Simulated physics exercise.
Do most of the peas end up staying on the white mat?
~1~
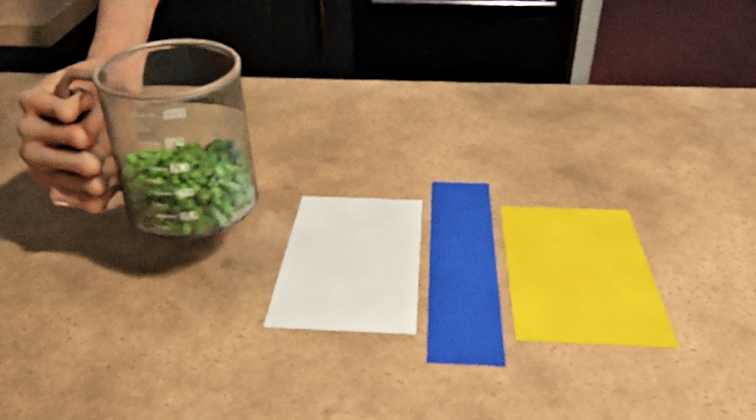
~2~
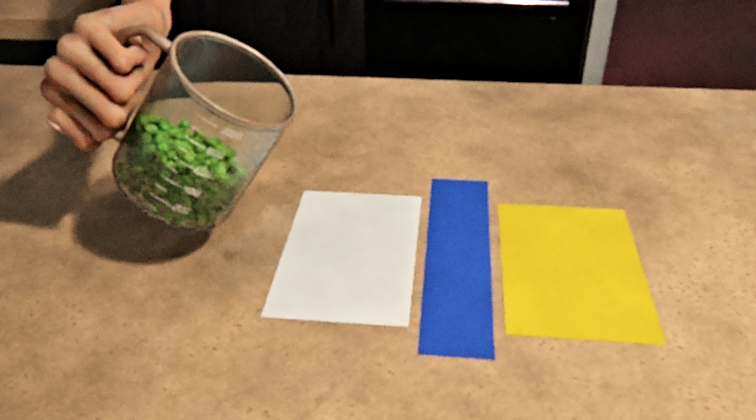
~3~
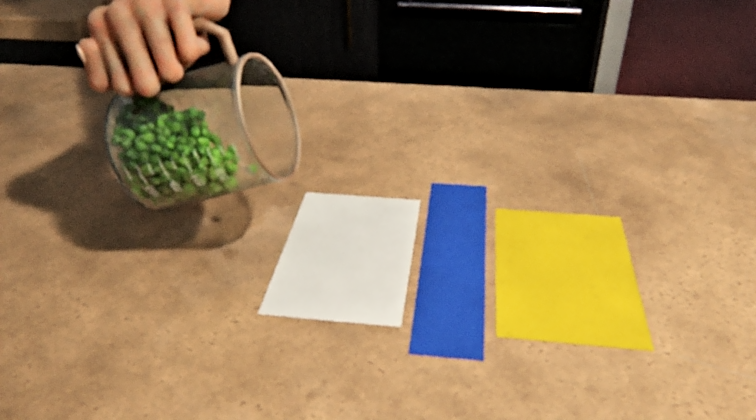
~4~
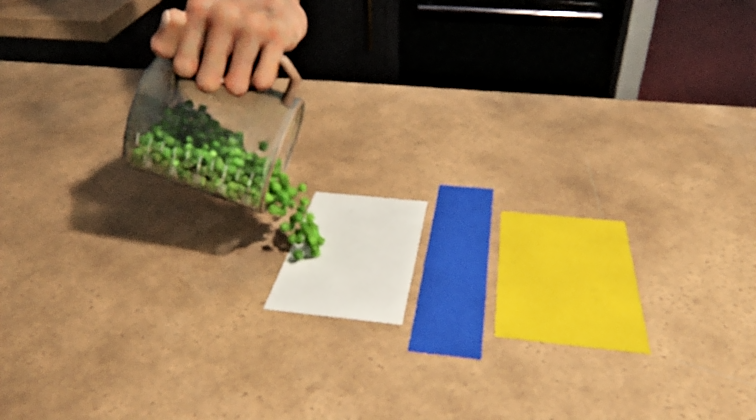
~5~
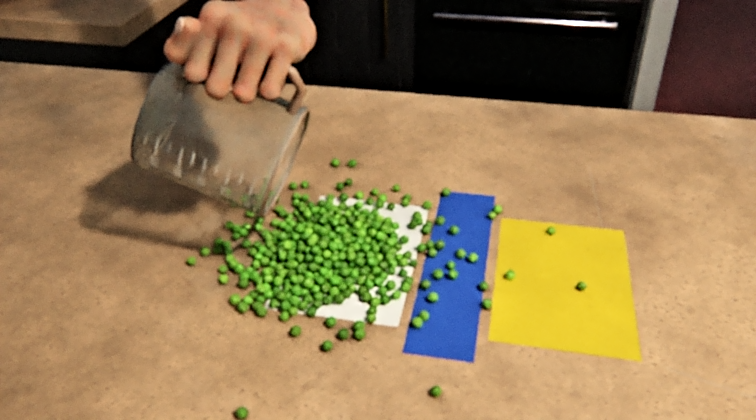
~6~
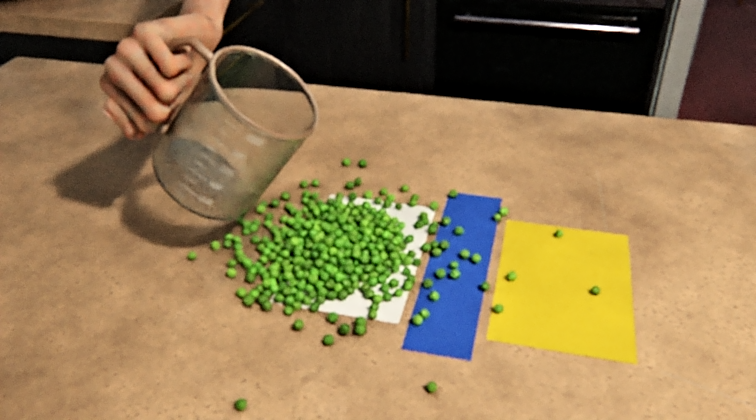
Yes, most of the peas rest in a heap on the white mat, though a good share lies on the bare table around it and a few are on the blue and yellow mats.
In this clip, a hand tilts a glass jug of green peas over a table and pours them onto a white mat, some scattering around it and onto the blue and yellow mats, before the emptied jug turns partly back up.
